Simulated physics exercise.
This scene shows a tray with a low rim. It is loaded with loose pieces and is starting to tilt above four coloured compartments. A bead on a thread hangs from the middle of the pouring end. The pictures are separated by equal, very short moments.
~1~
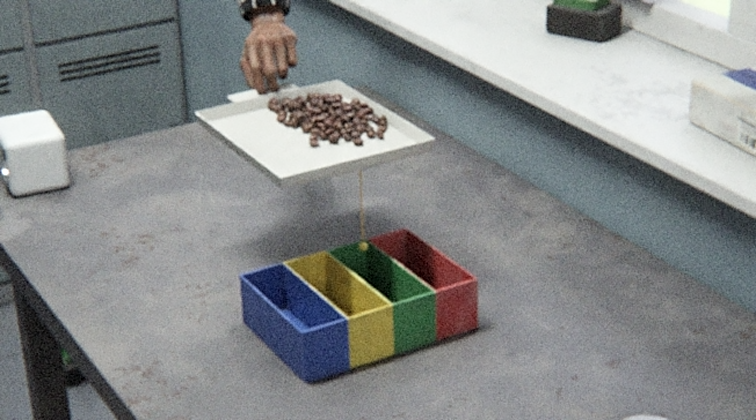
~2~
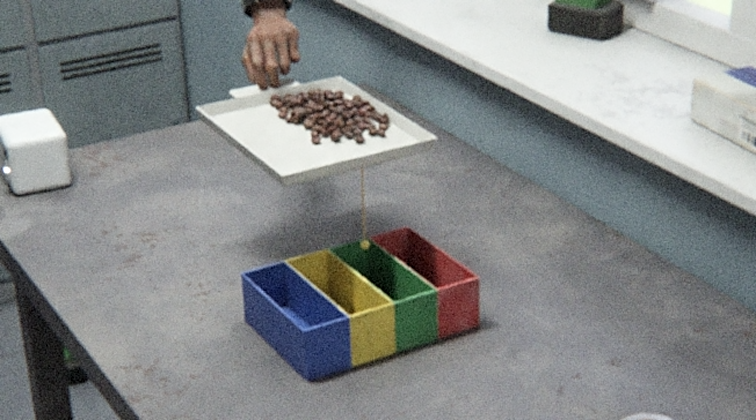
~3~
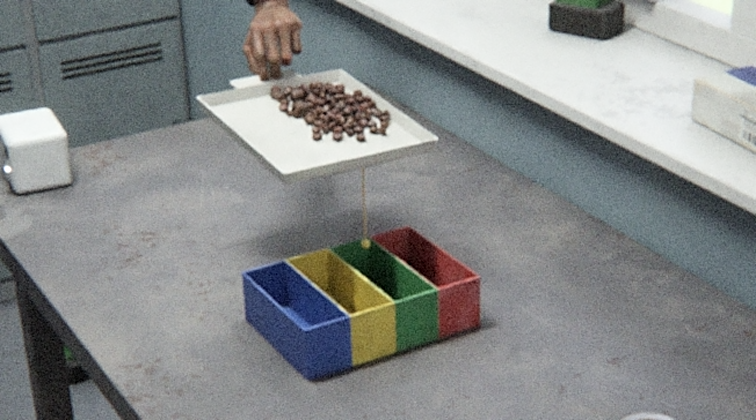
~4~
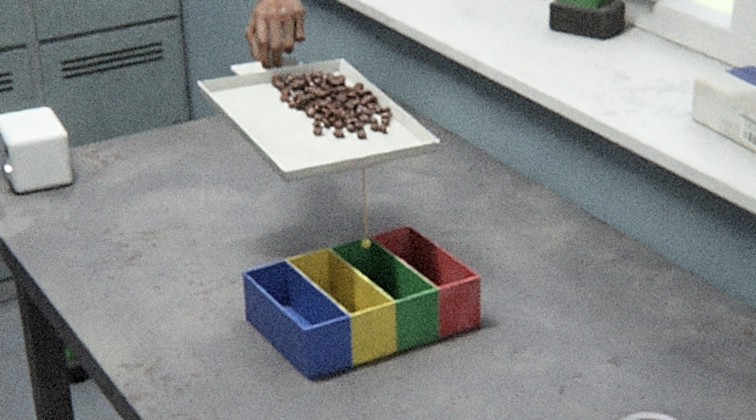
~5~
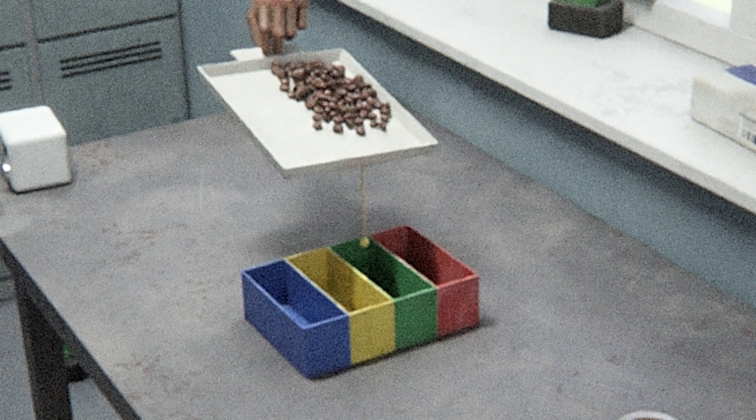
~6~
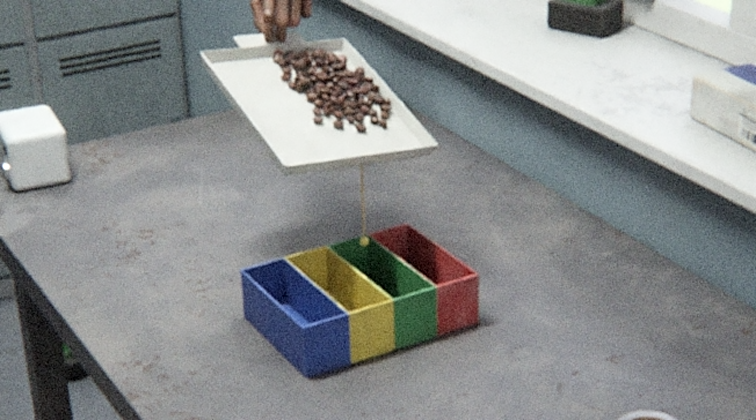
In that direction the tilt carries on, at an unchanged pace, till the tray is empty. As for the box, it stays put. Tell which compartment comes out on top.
It is red that comes out on top.
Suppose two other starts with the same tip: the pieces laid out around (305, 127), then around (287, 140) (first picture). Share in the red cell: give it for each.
First case around 40 %, second case around 50 %.
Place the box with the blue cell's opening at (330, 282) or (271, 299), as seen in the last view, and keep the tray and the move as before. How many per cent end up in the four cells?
You'd get 100 per cent first and 20 per cent second.
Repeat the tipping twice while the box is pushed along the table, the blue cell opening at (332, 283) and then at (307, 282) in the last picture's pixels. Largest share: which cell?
Try one: The cell in red; try two: The cell in red.
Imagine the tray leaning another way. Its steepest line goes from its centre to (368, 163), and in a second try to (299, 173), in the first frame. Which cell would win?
Well, with the first heading it's that red cell, and with the second it's the cell in blue.
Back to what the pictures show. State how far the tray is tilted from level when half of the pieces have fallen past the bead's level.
About 80 degrees.
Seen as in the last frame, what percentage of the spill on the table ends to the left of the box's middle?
Close to 0 per cent.
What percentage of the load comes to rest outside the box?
Share outside: Near 50 %.
Soon after the last picture, tray tipped steeply; most on the tray; a stray few in the red cell; a small part falling or outside the box.
A little later, tray tipped right over; about a quarter on the tray; about a quarter in the red cell; a stray few in the green cell; about half falling or outside the box.
Later still, tray tipped past a quarter turn; about half in the red cell; a small part in the green cell; about half falling or outside the box.
At rest, tray tipped past a quarter turn; about half in the red cell; a small part in the green cell; none in the blue cell; none in the yellow cell; about half outside the box.
